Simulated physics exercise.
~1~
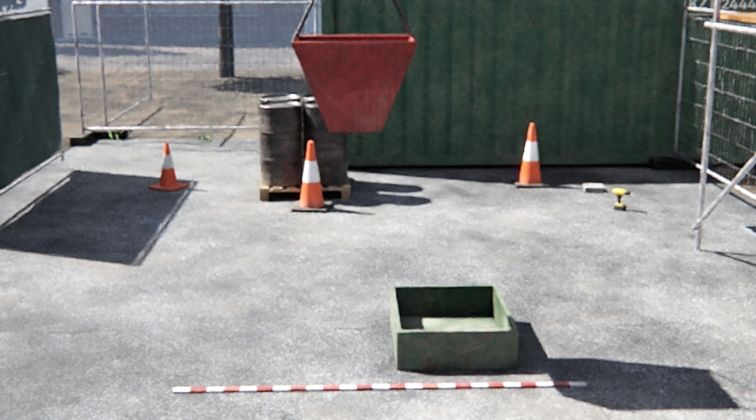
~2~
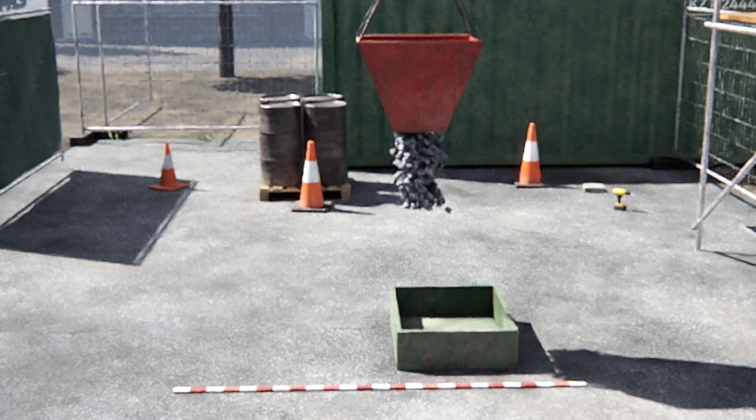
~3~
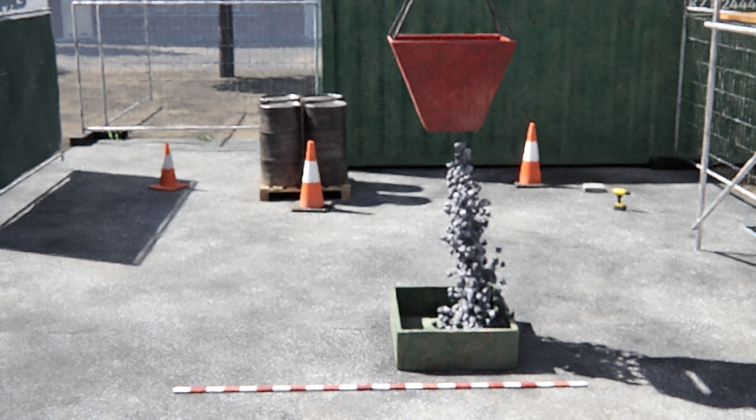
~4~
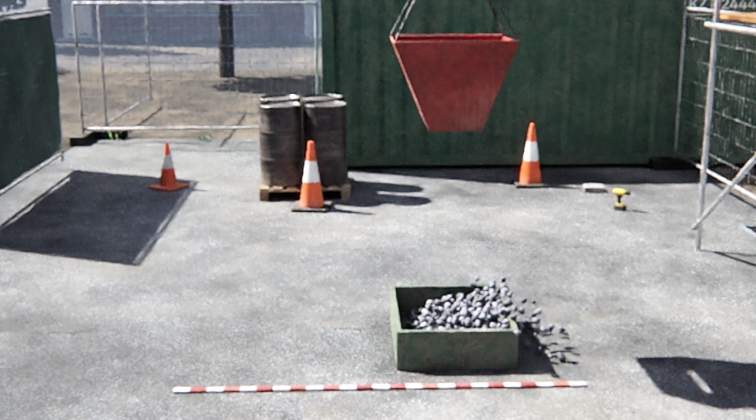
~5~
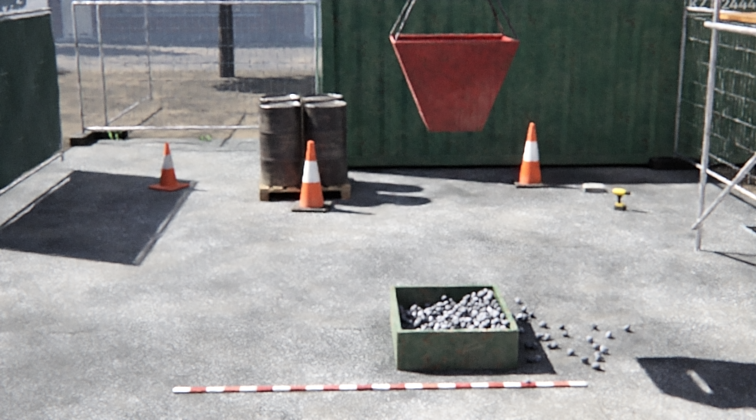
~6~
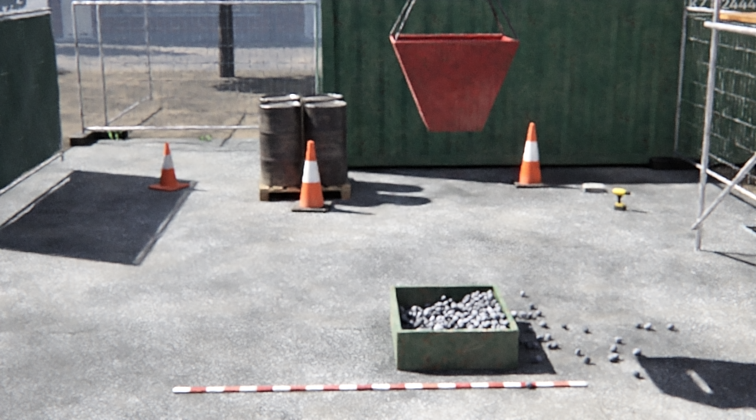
To begin with, a red hopper hangs over a paved yard, left of a low green bin that sits behind a red-and-white striped staff, with traffic cones and dark barrels beyond. The hopper travels right and grey cobbles start pouring from its bottom. Still moving right, it comes above the bin, and the falling column lands mostly inside. The hopper stops, now empty, while the last stones heap up in the bin and some spill past its right edge. Finally, most of the cobbles rest in the bin, with a few scattered on the ground to the right.
